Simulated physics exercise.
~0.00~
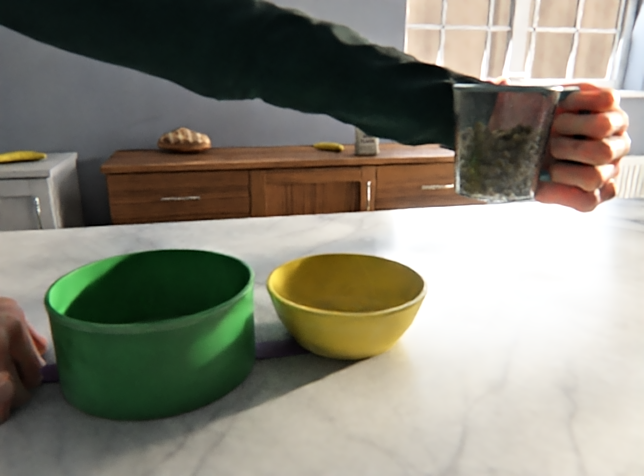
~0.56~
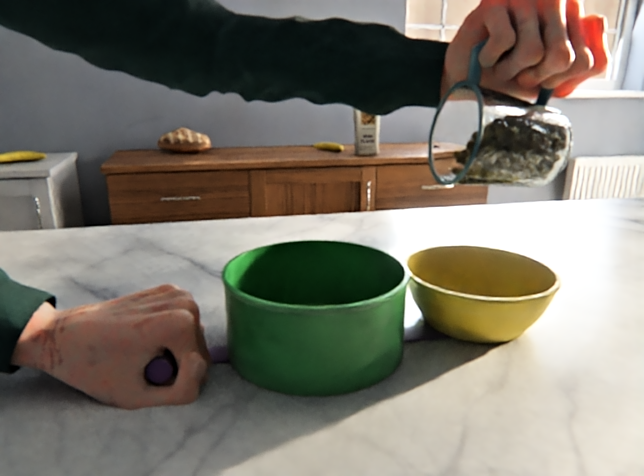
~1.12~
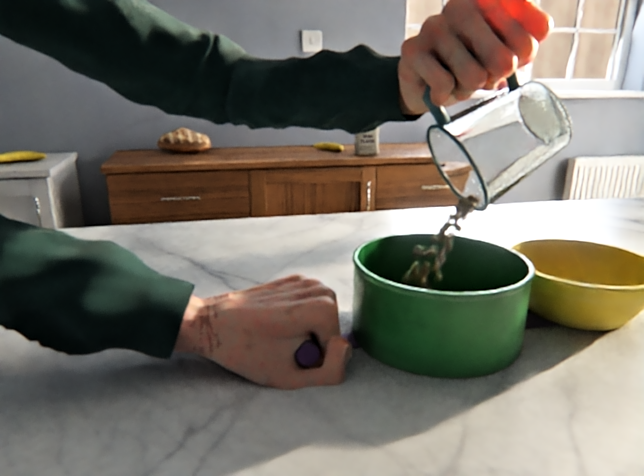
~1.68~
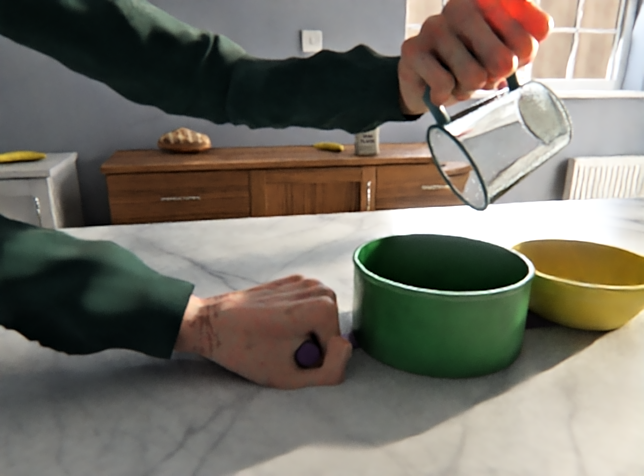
The video shows one hand drawing a green pot and a yellow bowl rightward across a marble table while another tips a glass cup of lentils. The lentils pour into the green pot, and the cup ends empty, held tilted above it.
